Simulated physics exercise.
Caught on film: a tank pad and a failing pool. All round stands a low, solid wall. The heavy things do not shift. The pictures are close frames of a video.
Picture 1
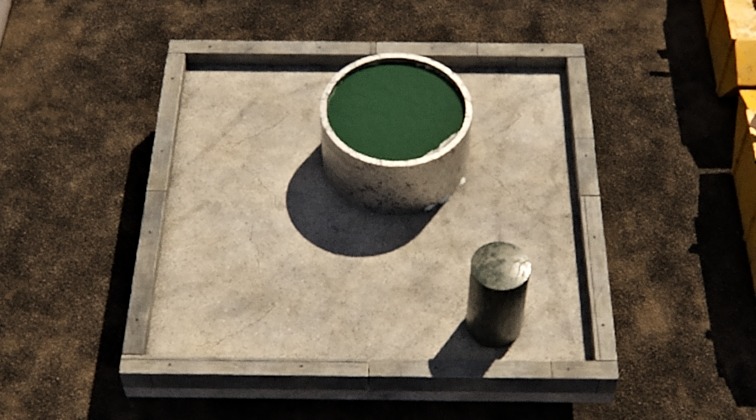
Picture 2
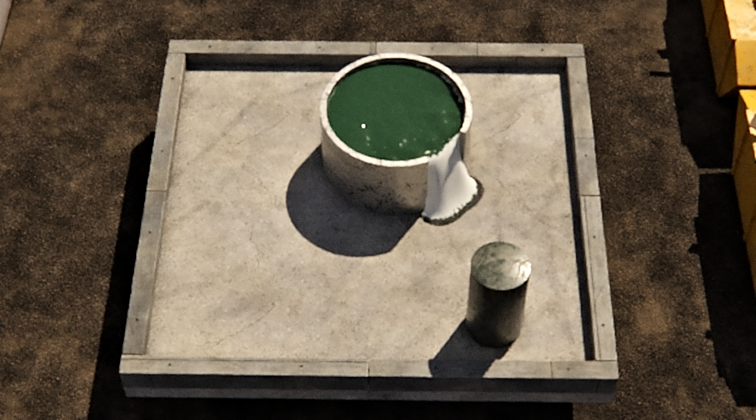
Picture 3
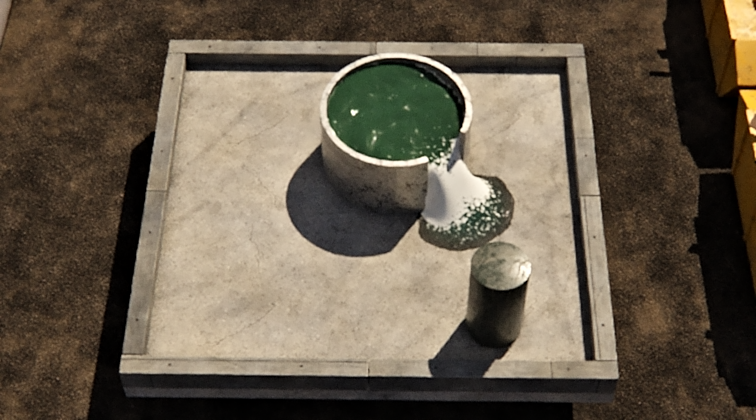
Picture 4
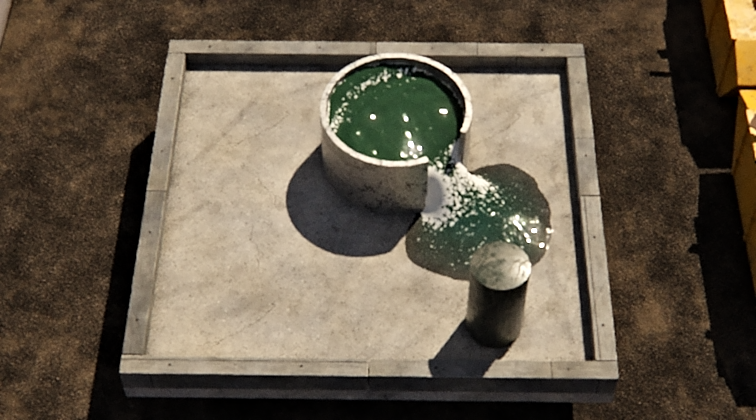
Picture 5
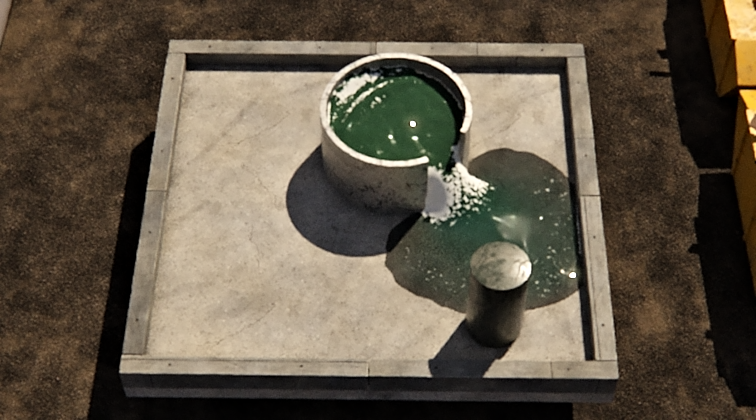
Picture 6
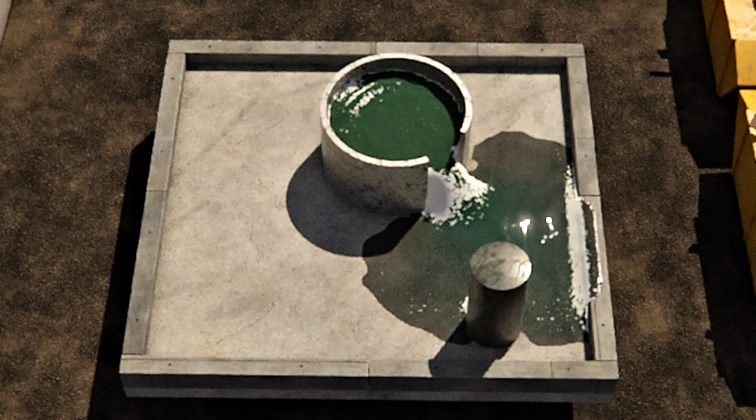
Green water pouring through a gap in a round pool's wall, spreading across a walled concrete pad and around a short cylinder.
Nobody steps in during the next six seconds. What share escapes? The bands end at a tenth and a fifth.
Over the wall goes between a tenth and a fifth.
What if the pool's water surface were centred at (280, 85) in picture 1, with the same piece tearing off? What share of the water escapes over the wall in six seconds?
I make it 2 per cent.
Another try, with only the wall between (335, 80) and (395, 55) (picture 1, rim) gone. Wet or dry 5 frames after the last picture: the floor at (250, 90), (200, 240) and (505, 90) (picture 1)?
As listed: Wet, free of water, awash.
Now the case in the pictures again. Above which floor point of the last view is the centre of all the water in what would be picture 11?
Around (430, 195).
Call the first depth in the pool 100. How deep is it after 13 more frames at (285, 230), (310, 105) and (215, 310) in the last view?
In that order: 0, 0 and 0 per cent.
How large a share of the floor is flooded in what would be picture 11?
Some 30 per cent.
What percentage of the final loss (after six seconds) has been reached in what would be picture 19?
Roughly 70 per cent.
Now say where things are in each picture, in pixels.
The pool at (396, 112) is whole and still, in the first picture.
The front is at (475, 185), out from the gap at (445, 178), in the second picture.
The front is at (501, 224), out from the gap at (445, 180), in the third picture.
Water pours out at (445, 181) and has run to (538, 252), in the fourth picture.
Water pours out at (445, 181) and has run to (571, 285), in the fifth picture.
Water pours out at (445, 180) and has run to (585, 333), in the sixth picture.
A moment on, water covers 25 % of the floor; the low wall has let 0 % over.
Next, water covers 30 % of the floor; the low wall has let 2 % over.
Then, water covers 35 % of the floor; the low wall has let 10 % over.
Later, water covers 65 % of the floor; the low wall has let 13 % over.
In the end, water covers 80 % of the floor; the low wall has let 14 % over.
